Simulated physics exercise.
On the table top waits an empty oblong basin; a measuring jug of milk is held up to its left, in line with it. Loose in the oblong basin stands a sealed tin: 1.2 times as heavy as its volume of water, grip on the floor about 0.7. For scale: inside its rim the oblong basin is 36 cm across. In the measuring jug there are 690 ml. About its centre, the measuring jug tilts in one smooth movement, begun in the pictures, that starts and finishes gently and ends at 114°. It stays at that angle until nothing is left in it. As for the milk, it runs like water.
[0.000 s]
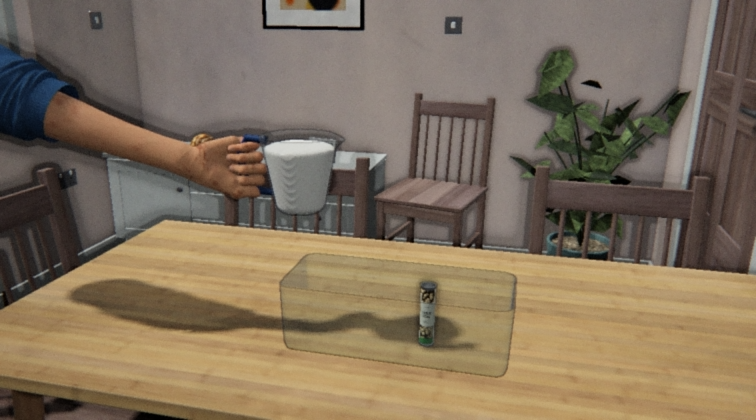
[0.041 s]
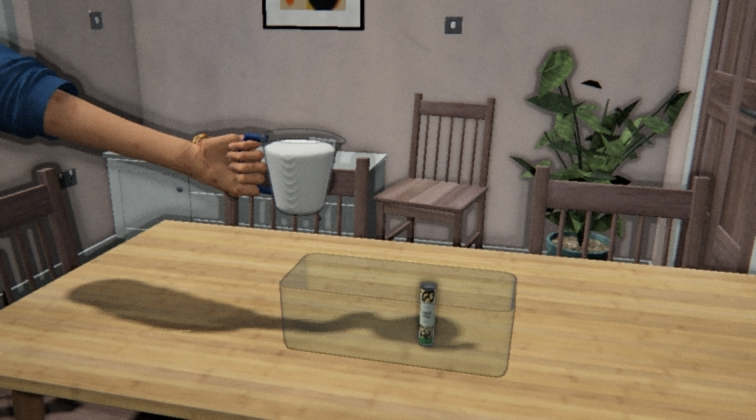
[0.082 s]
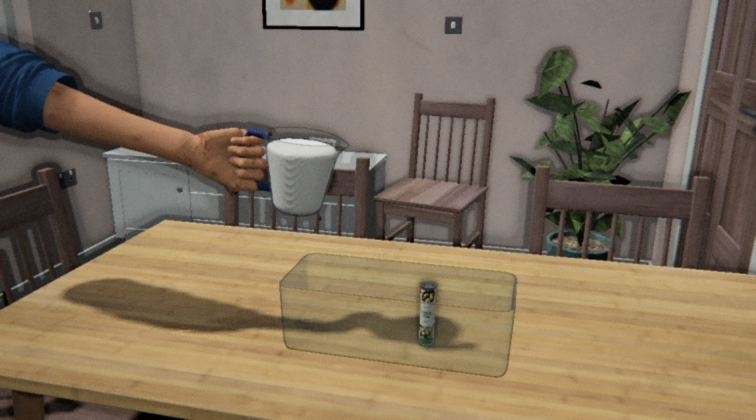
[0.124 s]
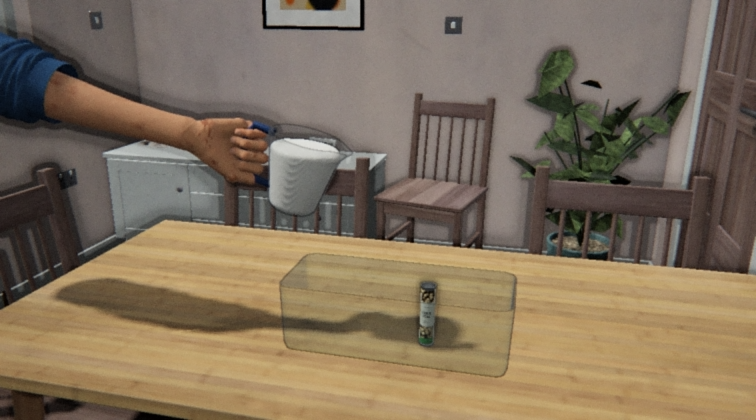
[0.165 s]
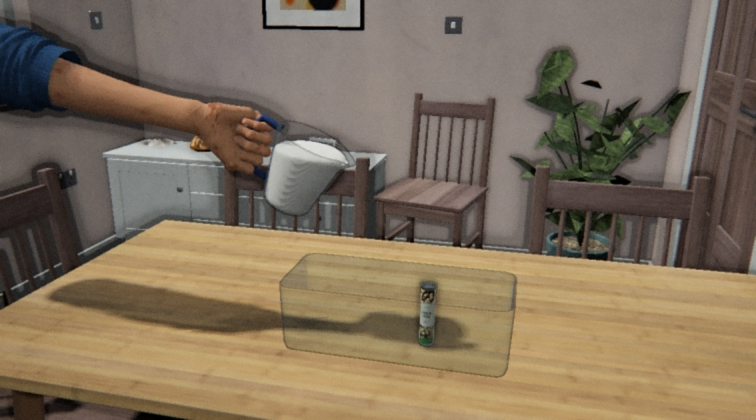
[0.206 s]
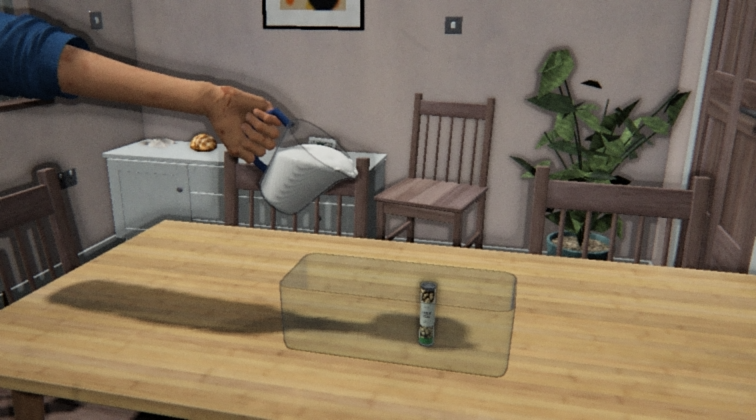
Measuring jug of milk tilting smoothly to the right in a person's hand, above a table holding a clear basin and small tin.
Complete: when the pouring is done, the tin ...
... is still on its feet.
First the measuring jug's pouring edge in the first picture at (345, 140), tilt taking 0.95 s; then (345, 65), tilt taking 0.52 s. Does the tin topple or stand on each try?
In the first try it remains standing; in the second it comes down.
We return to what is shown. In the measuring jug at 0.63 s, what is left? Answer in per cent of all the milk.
Near 3 percent, more or less.
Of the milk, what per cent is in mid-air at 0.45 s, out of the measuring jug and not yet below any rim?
Around 34 percent.
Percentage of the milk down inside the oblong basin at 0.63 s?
Roughly 86 per cent.
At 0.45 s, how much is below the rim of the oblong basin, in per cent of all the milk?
Near 32 in a hundred.
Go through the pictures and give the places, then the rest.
In the first picture, tilt 0°; pouring edge (345, 139); surface from (268, 144) to (335, 148); the oblong basin's rim runs from (293, 269) to (515, 293); the tin's top is at (429, 288).
In the second picture, tilt 2°; pouring edge (346, 141); surface from (269, 144) to (336, 149).
In the third picture, tilt 7°; pouring edge (349, 146); surface from (272, 142) to (337, 152).
In the fourth picture, tilt 15°; pouring edge (353, 154); surface from (275, 140) to (341, 155).
In the fifth picture, tilt 26°; pouring edge (356, 165); surface from (278, 144) to (347, 160).
In the sixth picture, tilt 39°; pouring edge (357, 178); surface from (275, 160) to (353, 169); 1 per cent is over the edge.
Then, 0.45 s in, the tilt is 109° and 34 per cent is still to pour; the tin stands where it began.
Then, 0.63 s in, the tilt is 114° and 3 per cent is still to pour; the tin stands where it began.
Then, 0.82 s in, the tilt is 114° and 0 per cent is still to pour; the tin stands where it began.
Then, 1.02 s in, the tilt is 114° and 0 per cent is still to pour; the tin stands where it began.
Finally, the tin stands where it began.
